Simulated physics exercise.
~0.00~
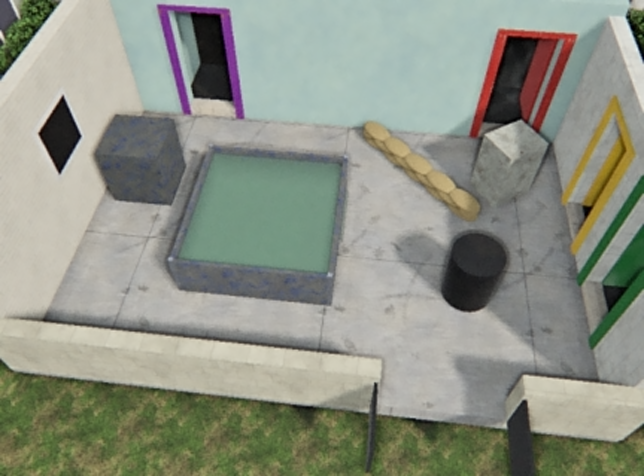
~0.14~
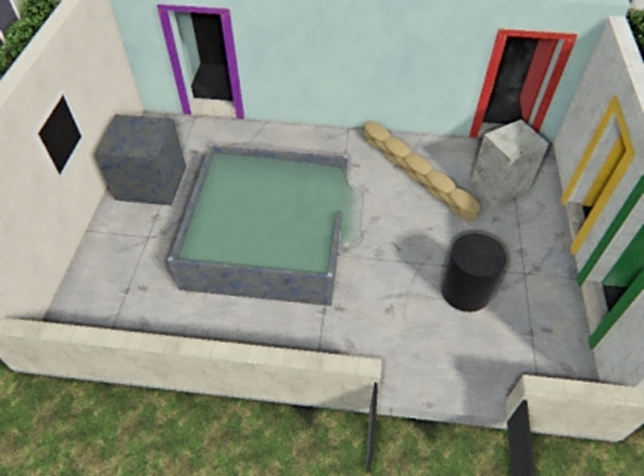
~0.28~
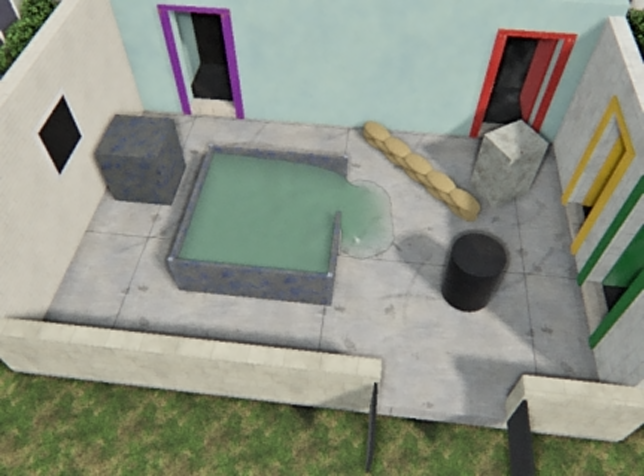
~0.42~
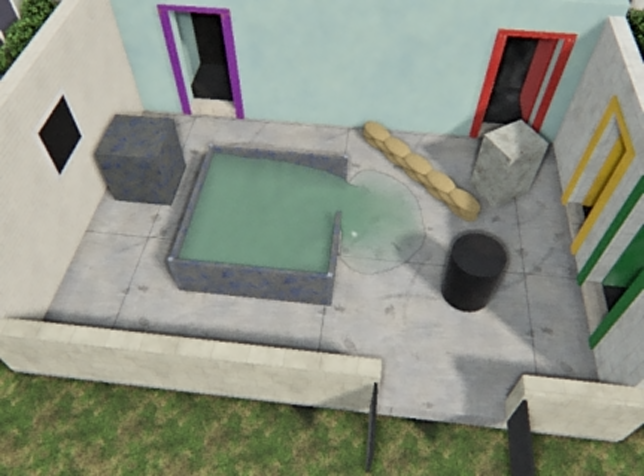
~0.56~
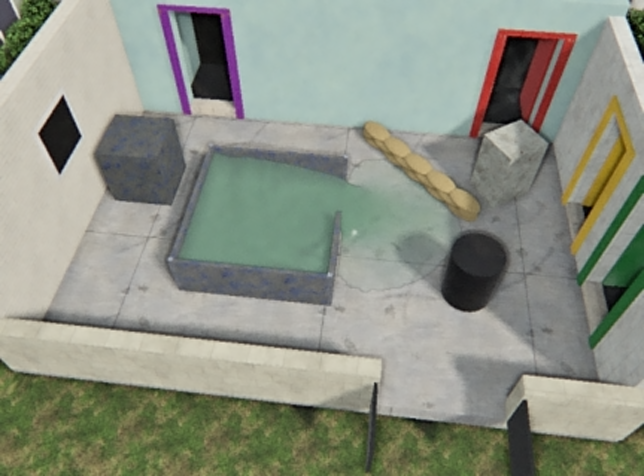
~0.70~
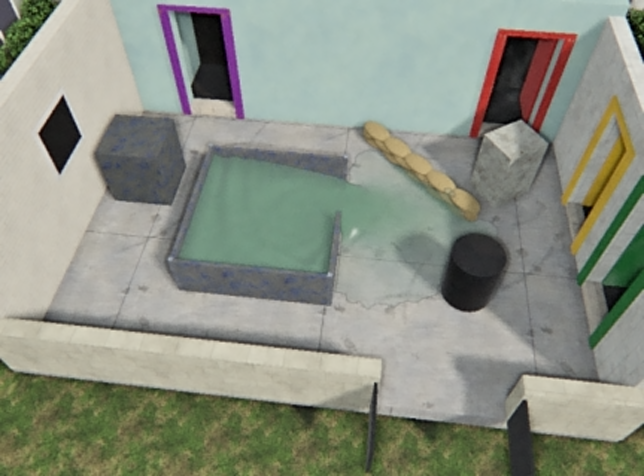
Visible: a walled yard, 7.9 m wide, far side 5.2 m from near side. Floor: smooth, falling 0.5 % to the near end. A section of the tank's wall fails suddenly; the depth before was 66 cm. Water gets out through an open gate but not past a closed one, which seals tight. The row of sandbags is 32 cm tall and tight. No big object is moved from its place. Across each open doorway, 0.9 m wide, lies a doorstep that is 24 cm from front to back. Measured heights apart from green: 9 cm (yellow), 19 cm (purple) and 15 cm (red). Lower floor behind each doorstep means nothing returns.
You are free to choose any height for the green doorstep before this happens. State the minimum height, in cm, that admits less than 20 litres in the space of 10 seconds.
23 cm, roughly.
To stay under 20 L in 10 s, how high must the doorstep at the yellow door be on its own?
For yellow: Close to 14.5 cm.
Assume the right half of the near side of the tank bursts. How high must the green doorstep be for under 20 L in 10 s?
About 16 cm.
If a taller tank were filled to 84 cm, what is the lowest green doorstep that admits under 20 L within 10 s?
The step needs to be some 30 cm.
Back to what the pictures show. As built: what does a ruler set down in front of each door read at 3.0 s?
Centimetres: Yellow = 15, purple = 2, green = 25, red = 0.
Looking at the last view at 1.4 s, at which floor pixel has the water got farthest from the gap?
Lab note: Front tip approx. at (573, 295).
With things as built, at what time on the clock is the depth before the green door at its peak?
Peak: Close to 2.4 s.
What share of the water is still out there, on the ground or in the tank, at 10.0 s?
About 88 per cent.
After 1.4 s water covers 20 % of the floor, deepest (42 cm) near (429, 194); it has not reached the green door.
After 3.0 s water covers 45 % of the floor, deepest (33 cm) near (594, 412); 25 cm at the green door, 45 litres in over its 17 cm doorstep.
After 10.0 s water covers 95 % of the floor, deepest (14 cm) near (192, 213); 10 cm at the green door, 70 litres in over its 17 cm doorstep.
At the green door as built, the water arrived by 1.6 s and peaked near 29 cm at 2.4 s.
With a doorstep of 19.5 cm, 45 litres would have come in within the 10 s; with 26.5 cm, 8 litres. So under 20 litres takes about 23 cm.
